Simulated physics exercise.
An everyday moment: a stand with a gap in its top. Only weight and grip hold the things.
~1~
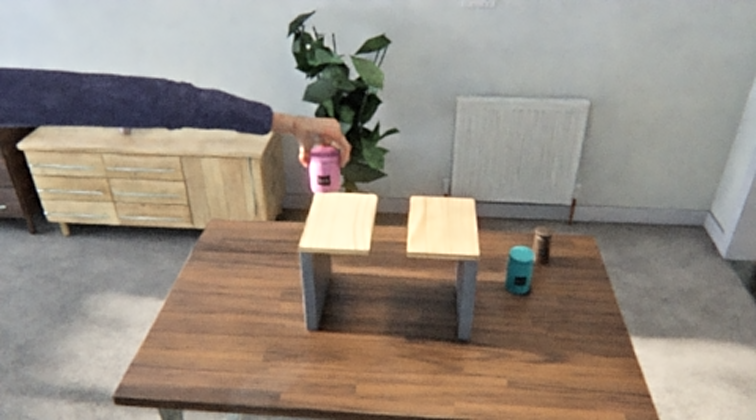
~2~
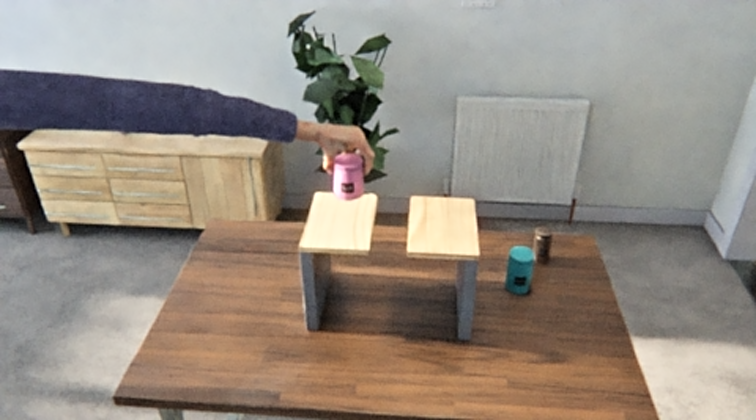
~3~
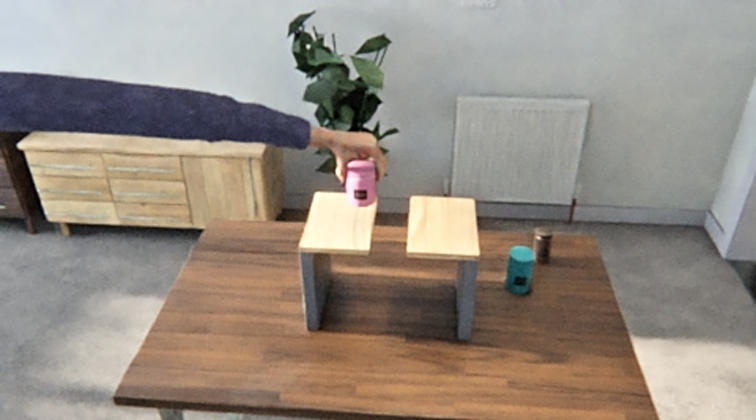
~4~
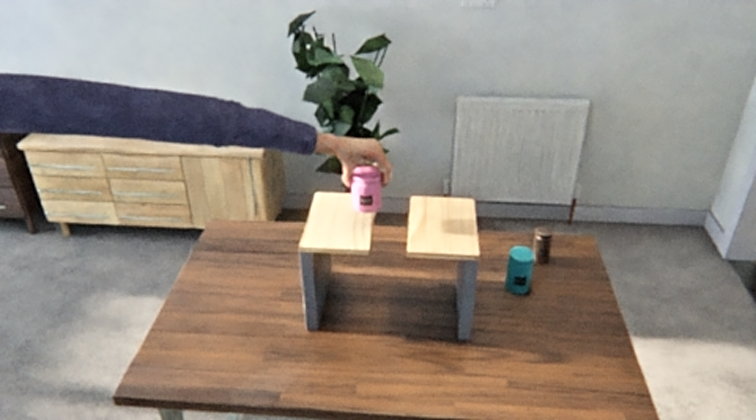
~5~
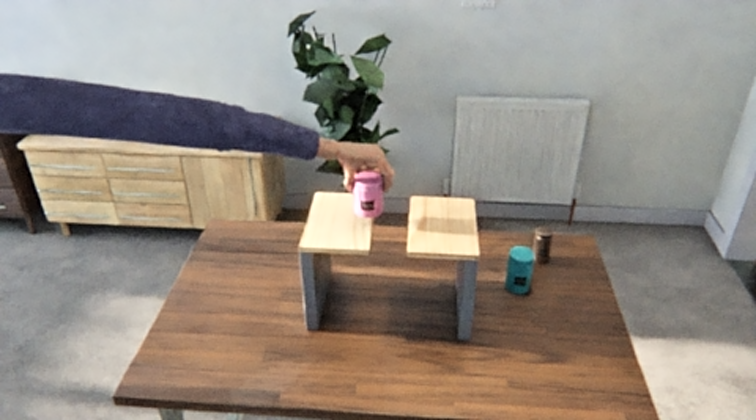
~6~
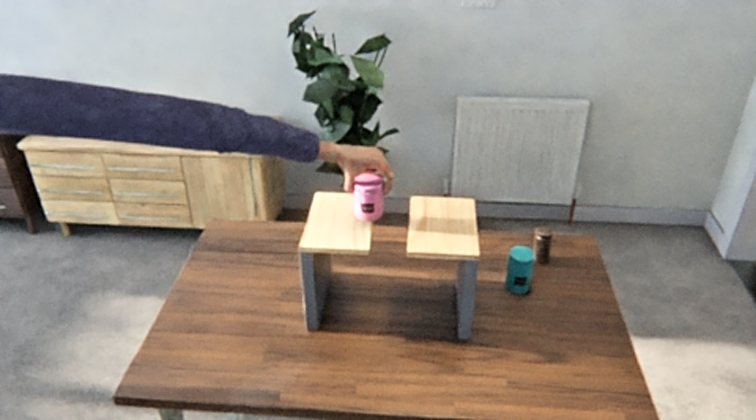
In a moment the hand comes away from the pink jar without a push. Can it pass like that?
The jar stays on top.
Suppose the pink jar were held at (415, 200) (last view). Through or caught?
Then it stays on top.
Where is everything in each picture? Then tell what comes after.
In the first frame, on its way; pink jar (325, 170); brown shaker (542, 245).
In the second frame, on its way; pink jar (349, 177); brown shaker (542, 245).
In the third frame, on its way; pink jar (362, 184); brown shaker (542, 245).
In the fourth frame, on its way; pink jar (367, 190); brown shaker (542, 245).
In the fifth frame, on its way; pink jar (368, 195); brown shaker (542, 245).
In the sixth frame, poised above the slot; pink jar (369, 197); brown shaker (542, 245).
Then, 0.20 s past the last view, pink jar displaced a little near (369, 204).
Then, 0.70 s past the last view, pink jar resting near (370, 205).
Finally, all 3 still in place. Final places as the last picture's camera would see them, pink jar near (369, 205). The jar is caught.
